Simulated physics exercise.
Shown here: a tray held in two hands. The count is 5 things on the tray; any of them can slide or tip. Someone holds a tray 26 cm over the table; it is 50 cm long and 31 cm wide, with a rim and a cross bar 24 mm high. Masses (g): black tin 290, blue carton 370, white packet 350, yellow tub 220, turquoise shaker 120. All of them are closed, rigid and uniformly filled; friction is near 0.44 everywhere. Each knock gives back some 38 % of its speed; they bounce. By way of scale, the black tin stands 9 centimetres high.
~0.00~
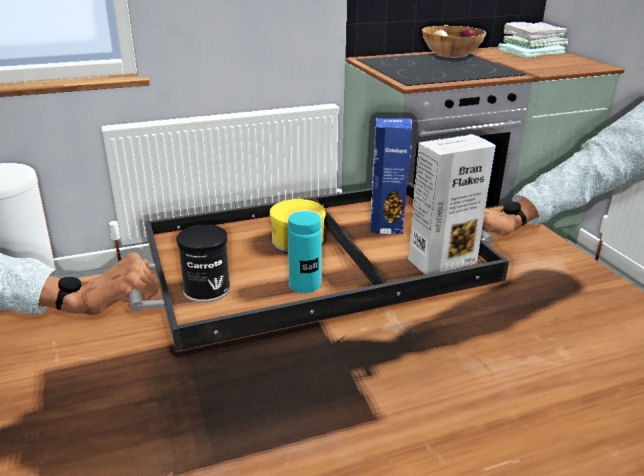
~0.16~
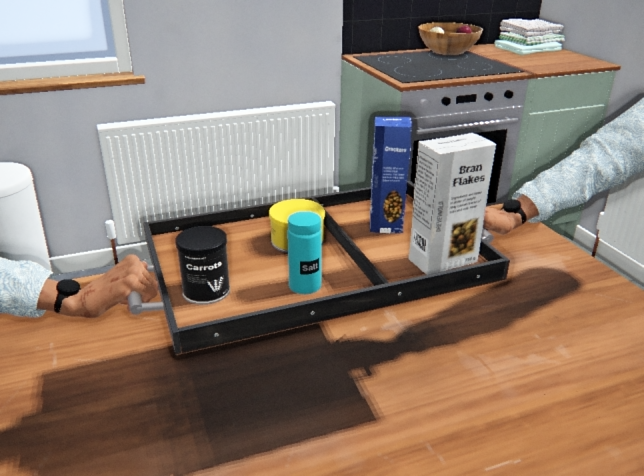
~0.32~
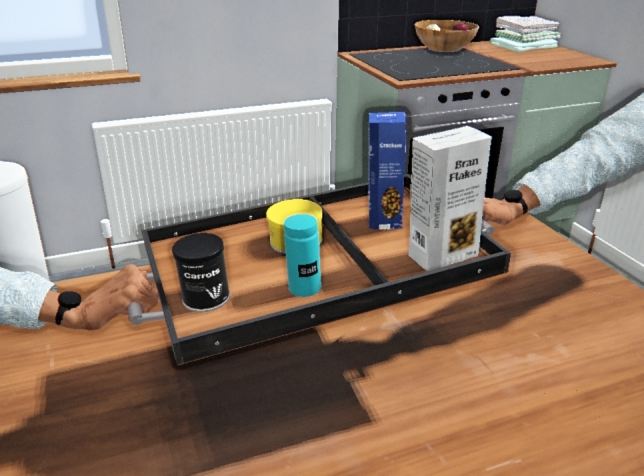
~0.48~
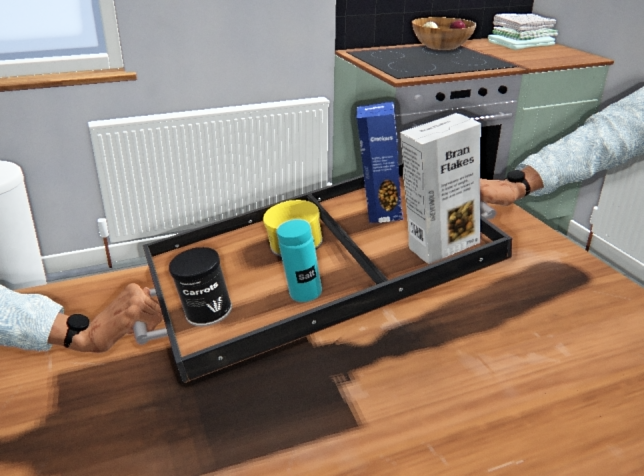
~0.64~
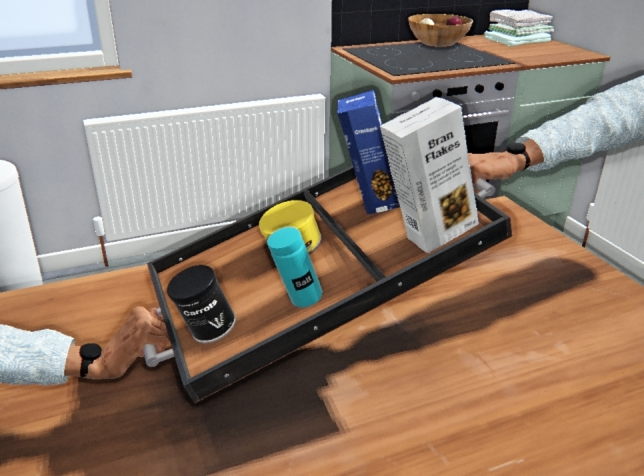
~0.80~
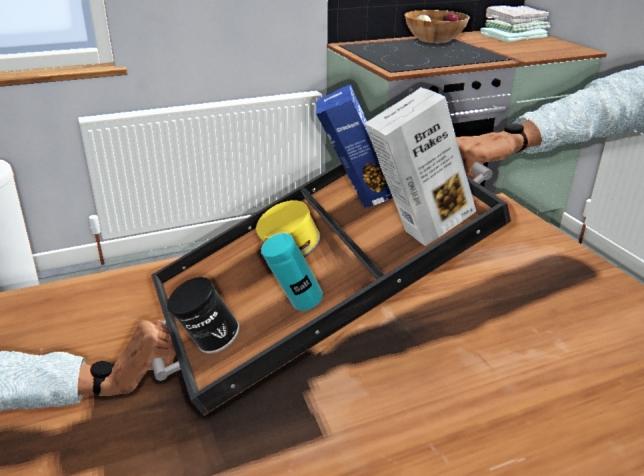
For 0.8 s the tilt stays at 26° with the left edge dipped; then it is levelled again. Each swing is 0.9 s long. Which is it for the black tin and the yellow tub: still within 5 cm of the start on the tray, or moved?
Black tin: About where it was; yellow tub: Moved away.
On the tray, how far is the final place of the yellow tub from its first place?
19 cm.
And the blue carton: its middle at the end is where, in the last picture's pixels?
Near (209, 228).
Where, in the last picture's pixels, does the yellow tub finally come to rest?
It comes to a stop close to (184, 253).
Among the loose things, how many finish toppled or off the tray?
3.
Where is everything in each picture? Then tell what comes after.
Tray level; black tin (205, 264), in the first picture.
Tray level; turquoise shaker (305, 253); blue carton (390, 176), in the second picture.
Tilt 3°, left edge down; white packet (447, 200); turquoise shaker (303, 256), in the third picture.
Tilt 9°, left edge down; blue carton (380, 165); white packet (442, 190), in the fourth picture.
Tilt 18°, left edge down; turquoise shaker (296, 267); blue carton (370, 155), in the fifth picture.
Tilt 23°, left edge down; black tin (205, 316); yellow tub (289, 232), in the sixth picture.
After 1.10 s, tilt 26°, left edge down; yellow tub slid 3 cm near (274, 245); blue carton on its side; turquoise shaker tipped 42° from how it sat.
After 1.30 s, tilt 26°, left edge down; yellow tub slid 13 cm near (227, 285); black tin slid 2 cm near (195, 326); blue carton on its side.
After 1.50 s, tilt 26°, left edge down; yellow tub slid 18 cm near (202, 298); black tin slid 2 cm near (195, 328); blue carton on its side.
After 2.00 s, tilt 23°, left edge down; yellow tub slid 19 cm near (192, 297); black tin slid 2 cm near (193, 323); blue carton on its side.
At rest (3.2 s), tipped over on the tray, blue carton, white packet and turquoise shaker; not toppled but over 5 cm from the start, yellow tub; black tin in place, give or take 5 cm. Seen from the same camera at the end, black tin near (187, 273), yellow tub near (184, 253).
